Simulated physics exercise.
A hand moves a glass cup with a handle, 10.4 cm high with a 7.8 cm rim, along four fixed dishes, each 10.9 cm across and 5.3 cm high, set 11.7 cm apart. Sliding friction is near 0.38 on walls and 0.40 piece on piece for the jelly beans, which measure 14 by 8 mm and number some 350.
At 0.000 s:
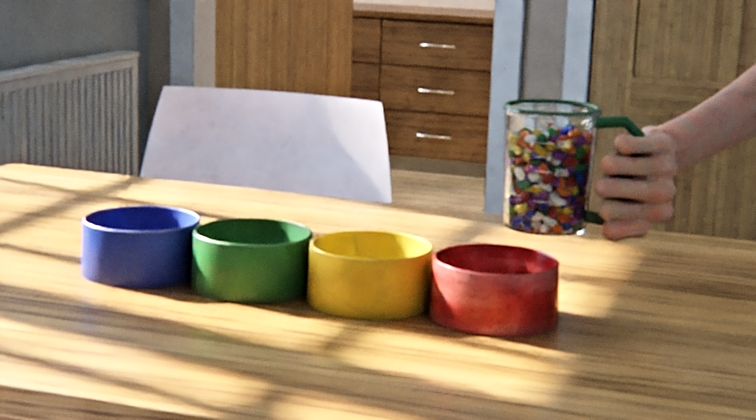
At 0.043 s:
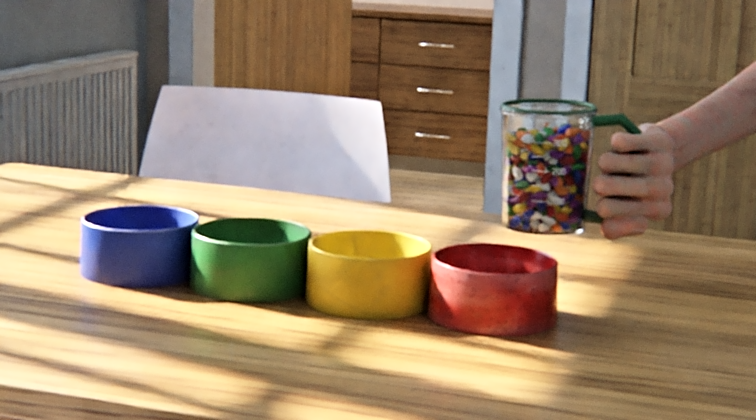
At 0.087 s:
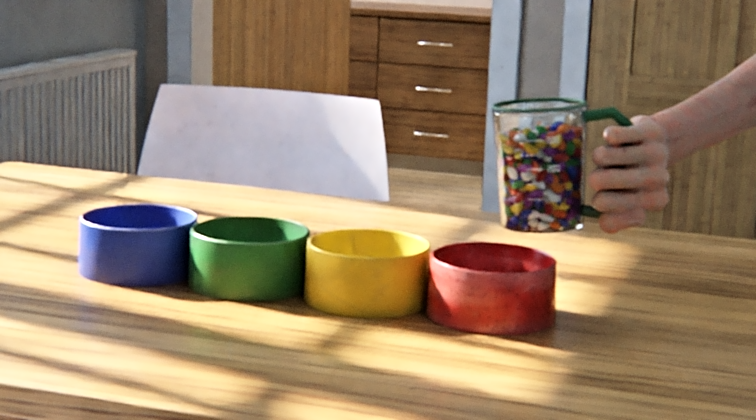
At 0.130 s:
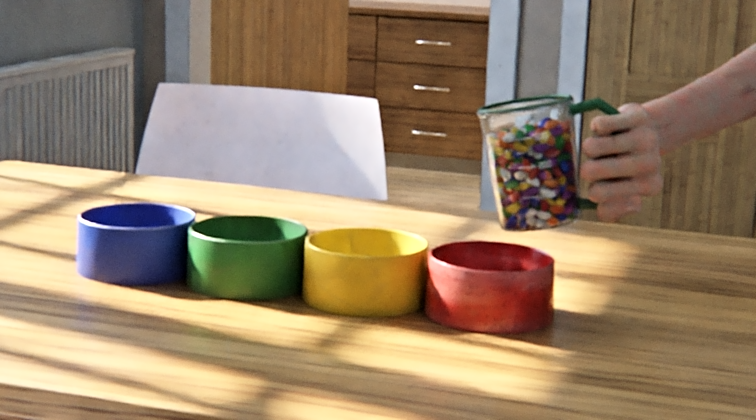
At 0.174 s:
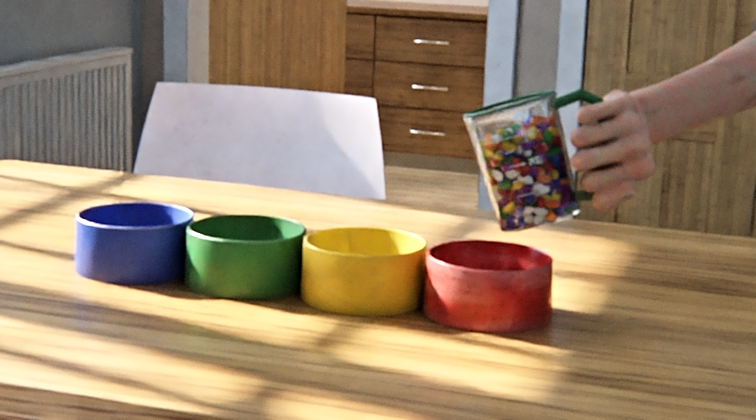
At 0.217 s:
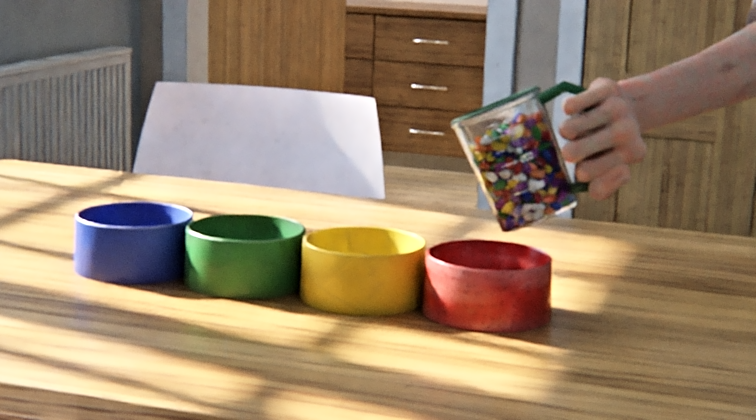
The clip shows a hand holding a clear, green-handled cup of small multicoloured pieces above a wooden table with blue, green, yellow and red dishes in a row; the hand moves the cup slightly left while tilting it leftward.
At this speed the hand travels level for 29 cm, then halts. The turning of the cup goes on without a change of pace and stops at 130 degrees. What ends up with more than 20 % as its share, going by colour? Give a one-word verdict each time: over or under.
Verdicts: Red under, blue under, green under, yellow over, counter under.
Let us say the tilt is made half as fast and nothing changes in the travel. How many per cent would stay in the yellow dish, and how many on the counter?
Yellow 0, counter 0.
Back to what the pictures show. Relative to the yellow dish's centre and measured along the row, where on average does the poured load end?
1 cm or so, leftwards.
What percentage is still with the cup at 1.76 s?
Near 0 per cent of the load.
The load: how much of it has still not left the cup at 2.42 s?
Estimate: Some 0 %.
After 1.14 s, tilt 130 degrees; cup holds 0 %, yellow 100 %.
After 1.76 s, tilt 130 degrees; cup holds 0 %, yellow 95 %.
After 2.42 s, tilt 130 degrees; cup holds 0 %, yellow 95 %.
By 2.7 s all is still; red 0 %, blue 0 %, green 0 %, yellow 95 %, counter 0 %.
